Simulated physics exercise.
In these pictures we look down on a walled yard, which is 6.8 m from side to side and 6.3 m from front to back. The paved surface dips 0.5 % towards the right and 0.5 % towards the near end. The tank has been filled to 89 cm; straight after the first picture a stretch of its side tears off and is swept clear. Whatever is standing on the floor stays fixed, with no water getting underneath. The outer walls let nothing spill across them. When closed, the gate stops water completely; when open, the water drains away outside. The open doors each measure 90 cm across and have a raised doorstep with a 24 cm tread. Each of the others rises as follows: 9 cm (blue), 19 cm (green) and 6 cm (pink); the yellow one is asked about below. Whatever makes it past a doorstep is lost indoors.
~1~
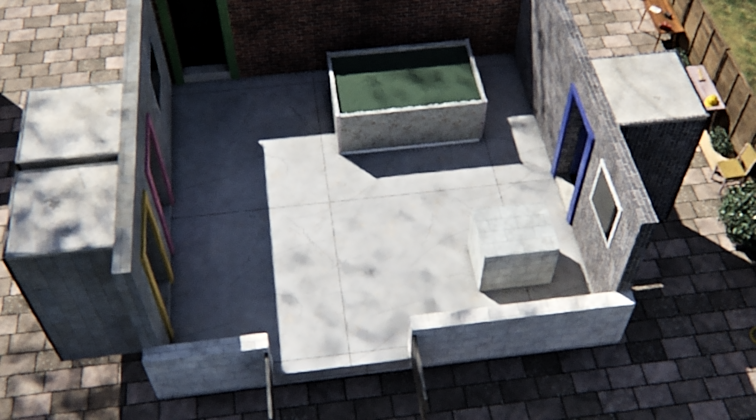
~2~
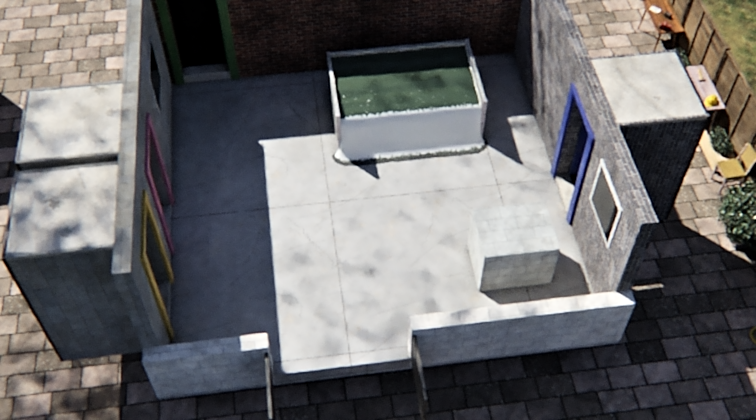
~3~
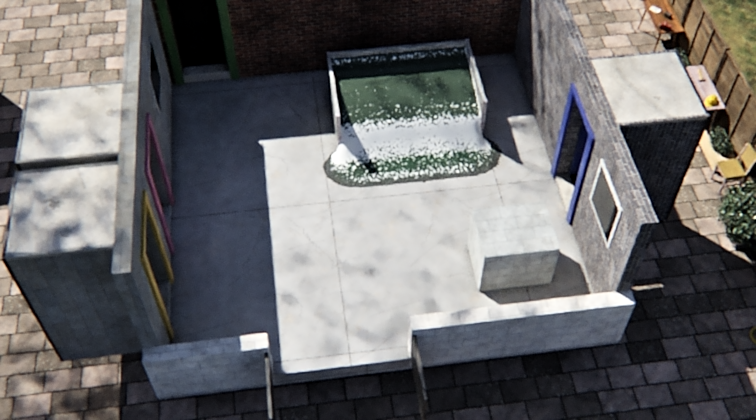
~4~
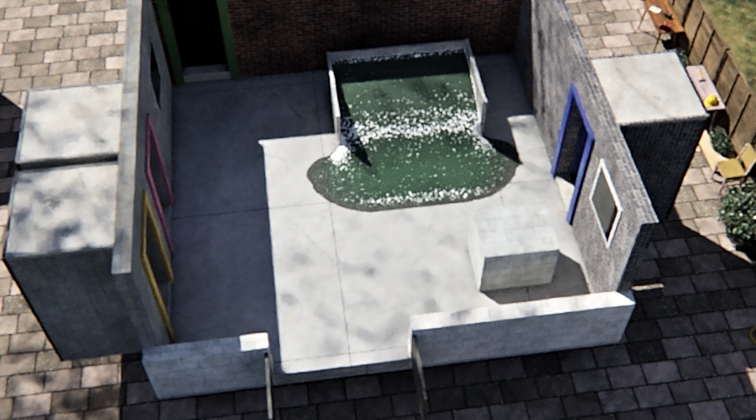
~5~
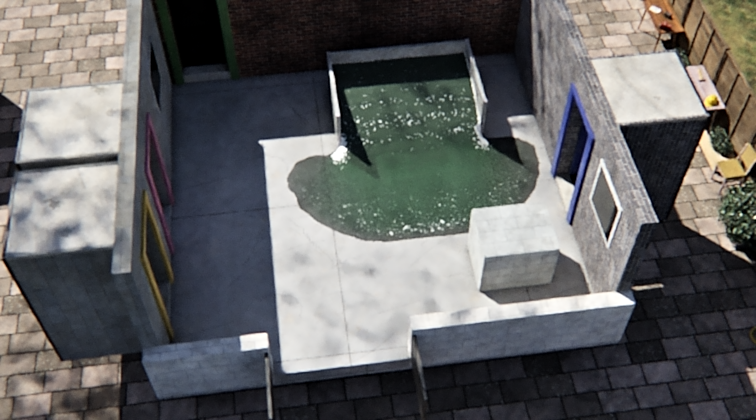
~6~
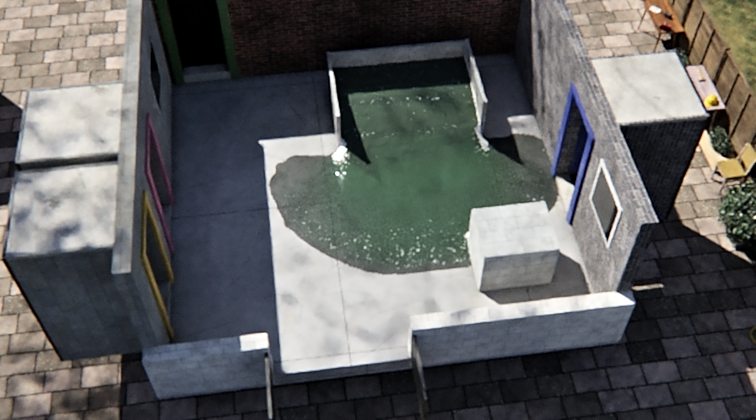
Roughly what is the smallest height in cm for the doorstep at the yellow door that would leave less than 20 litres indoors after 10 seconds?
Close to 7 cm.
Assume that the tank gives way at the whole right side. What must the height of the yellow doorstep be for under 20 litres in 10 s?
Then the minimum is about 17 cm.
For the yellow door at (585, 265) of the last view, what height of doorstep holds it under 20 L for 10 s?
Roughly 22 cm.
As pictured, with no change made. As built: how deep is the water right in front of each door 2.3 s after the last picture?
Depth (cm): Blue 19 / green 0 / pink 2 / yellow 6.
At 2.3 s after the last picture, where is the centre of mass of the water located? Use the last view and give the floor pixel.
Around (431, 233).
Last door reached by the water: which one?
The green one.
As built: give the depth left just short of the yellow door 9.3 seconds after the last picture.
Lab note: Depth approx. 7.5 cm.
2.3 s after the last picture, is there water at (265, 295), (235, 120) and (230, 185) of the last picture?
In order: Soaked, untouched, untouched.
Then, 0.7 s after the last picture water covers 50 % of the floor, deepest (52 cm) near (451, 339); it has not reached the yellow door.
Then, 2.3 s after the last picture water covers 60 % of the floor, deepest (36 cm) near (563, 326); 6 cm at the yellow door, 0 litres in over its 15 cm doorstep.
Then, 9.3 s after the last picture water covers 95 % of the floor, deepest (12 cm) near (182, 89); 7 cm at the yellow door, 0 litres in over its 15 cm doorstep.
At the yellow door as built, the water peaked near 11 cm, 3.9 s after the last picture.
With a doorstep of 6 cm, 36 litres would have come in within the 10 s; with 8 cm, 11 litres. So under 20 litres takes about 7 cm.
